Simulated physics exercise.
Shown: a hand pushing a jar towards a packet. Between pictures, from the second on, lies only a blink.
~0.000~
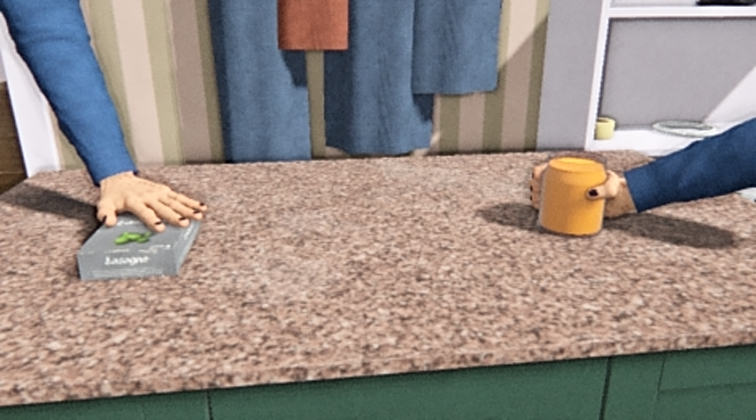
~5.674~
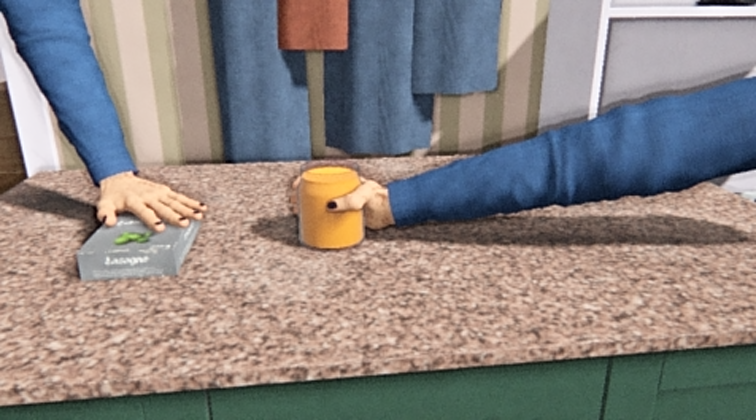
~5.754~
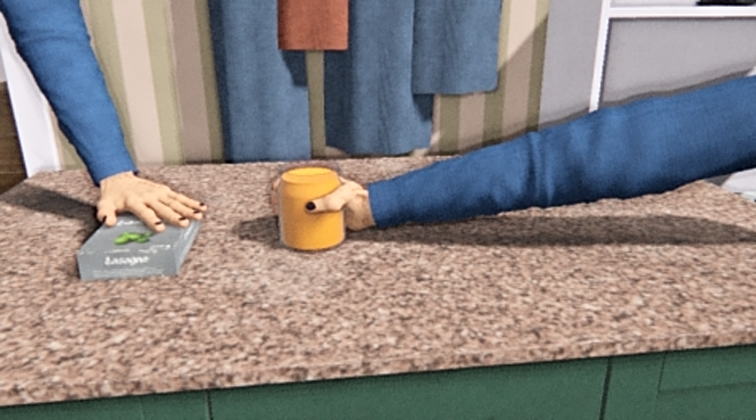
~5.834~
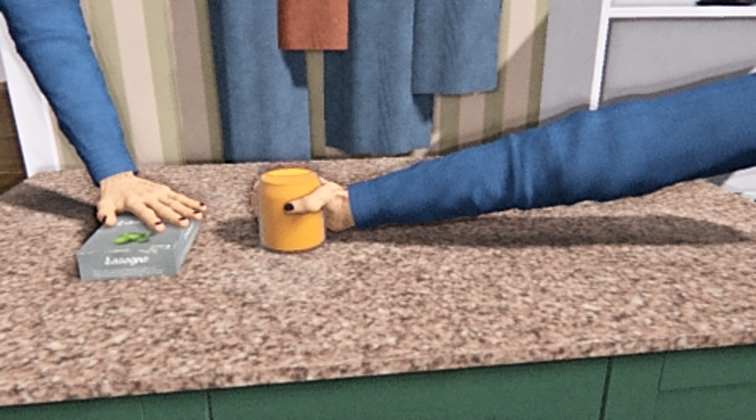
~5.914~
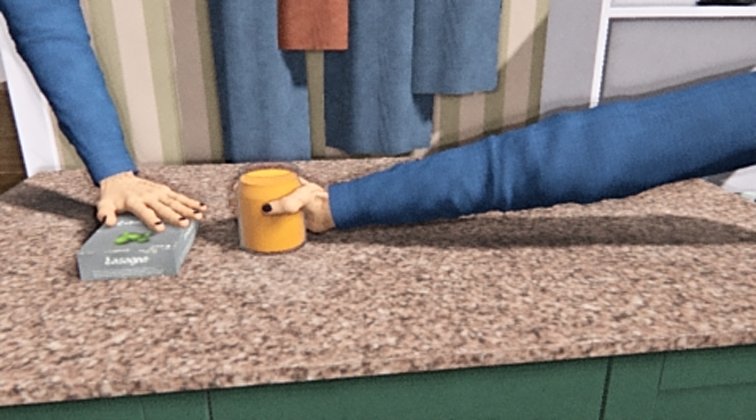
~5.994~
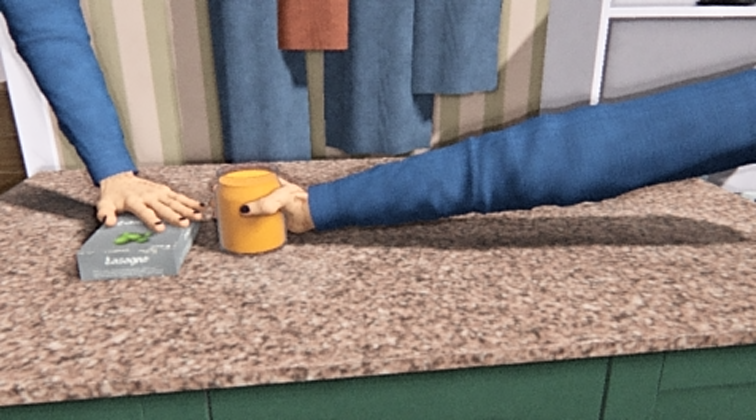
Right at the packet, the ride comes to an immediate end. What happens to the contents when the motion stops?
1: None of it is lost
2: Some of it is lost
2, some of it is lost.
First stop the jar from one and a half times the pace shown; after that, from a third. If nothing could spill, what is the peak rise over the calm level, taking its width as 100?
First case near 50 per cent, second near 10 per cent.
By 6.1 s, the jar meets the packet.
By 6.2 s, the orange juice surges up the wall; it has slopped over.
By 7.5 s, the jar stands at the packet; it has slopped over.
